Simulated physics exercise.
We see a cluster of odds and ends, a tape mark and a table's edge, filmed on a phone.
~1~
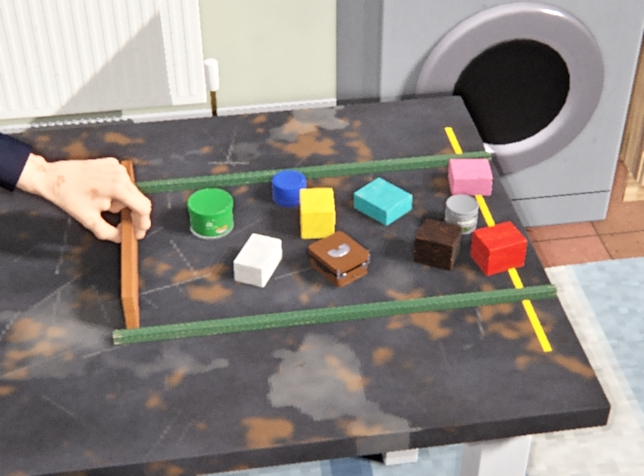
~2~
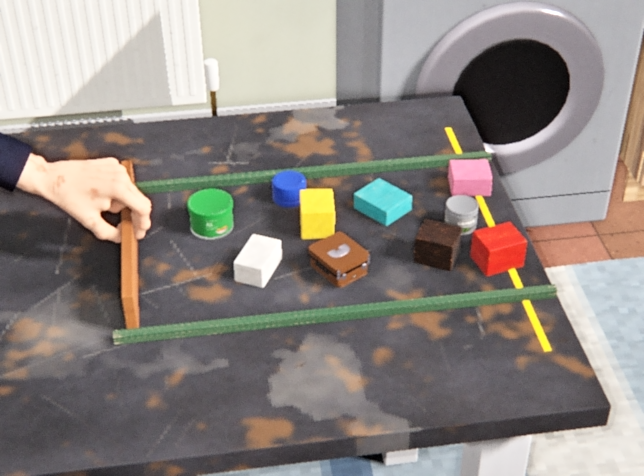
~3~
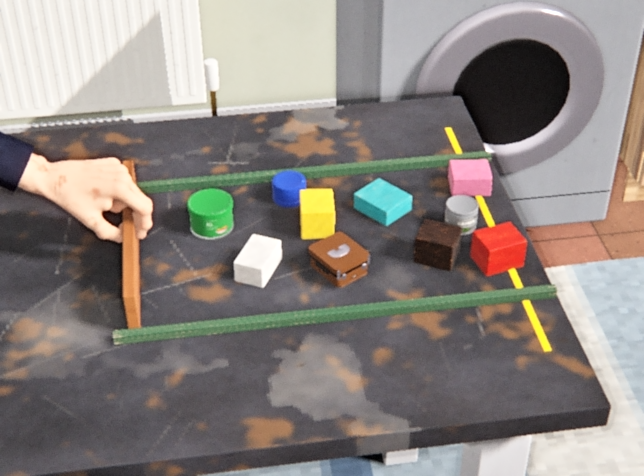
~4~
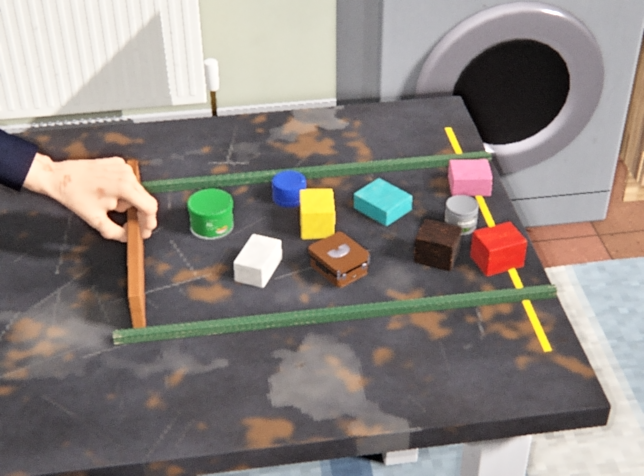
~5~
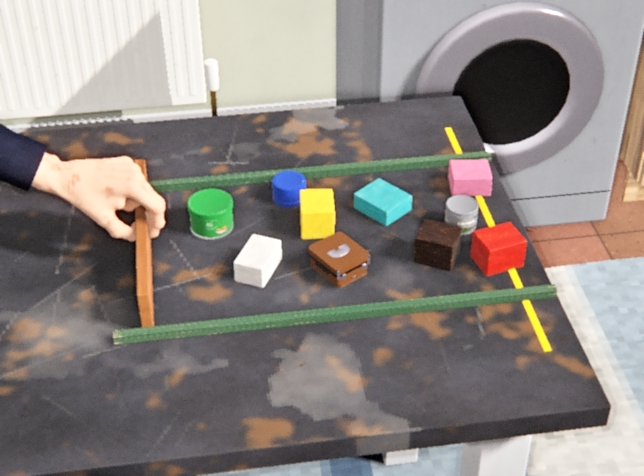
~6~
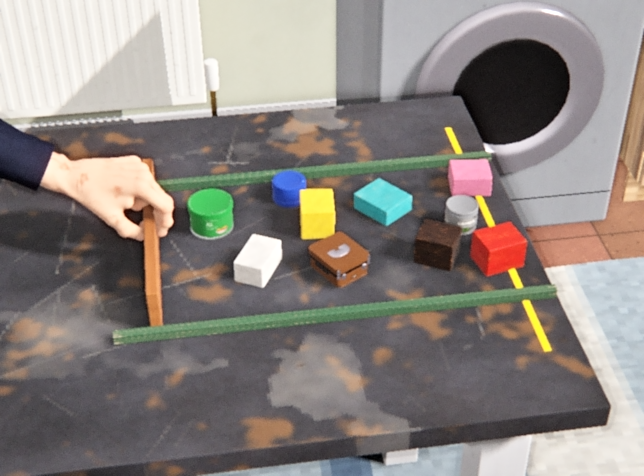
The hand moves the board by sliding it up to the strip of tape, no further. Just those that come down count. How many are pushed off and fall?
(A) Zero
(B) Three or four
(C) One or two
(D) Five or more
(D) Five or more.
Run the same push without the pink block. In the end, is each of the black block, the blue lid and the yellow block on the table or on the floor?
Black block down; blue lid still up; yellow block down.
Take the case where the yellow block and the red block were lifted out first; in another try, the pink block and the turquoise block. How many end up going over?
Tally of falls: 5 for the first try, 5 for the second.
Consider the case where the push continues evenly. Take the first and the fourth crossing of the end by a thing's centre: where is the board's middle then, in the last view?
At (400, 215) for the first, at (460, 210) for the fourth.
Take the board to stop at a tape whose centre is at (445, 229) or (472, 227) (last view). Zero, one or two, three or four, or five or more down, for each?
Lab note - per position, in order: Three or four; five or more.
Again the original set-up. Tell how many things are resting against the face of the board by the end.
My count gives 3.
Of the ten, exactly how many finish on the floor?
Count = 7.
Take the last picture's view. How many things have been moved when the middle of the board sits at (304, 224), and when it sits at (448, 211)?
Tally: 5; 10.
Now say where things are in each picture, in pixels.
Pink block (470, 177); red block (498, 248); grey tub (461, 215); board (129, 241); tape (491, 225), in the first picture.
Red block (498, 249); yellow block (317, 214), in the second picture.
Grey tub (461, 215); white block (258, 260), in the third picture.
Pink block (470, 178); green tin (211, 215), in the fourth picture.
Red block (498, 249); blue lid (289, 189), in the fifth picture.
Pink block (470, 178); red block (498, 249); grey tub (461, 215); board (151, 239); tape (491, 225), in the sixth picture.
Soon after, none off yet; pink block at rest near (470, 178); red block at rest near (498, 249); grey tub at rest near (461, 215).
At rest, the number that fall off is five or more; fallen, yellow block, brown case, turquoise block, black block, grey tub, red block and pink block.
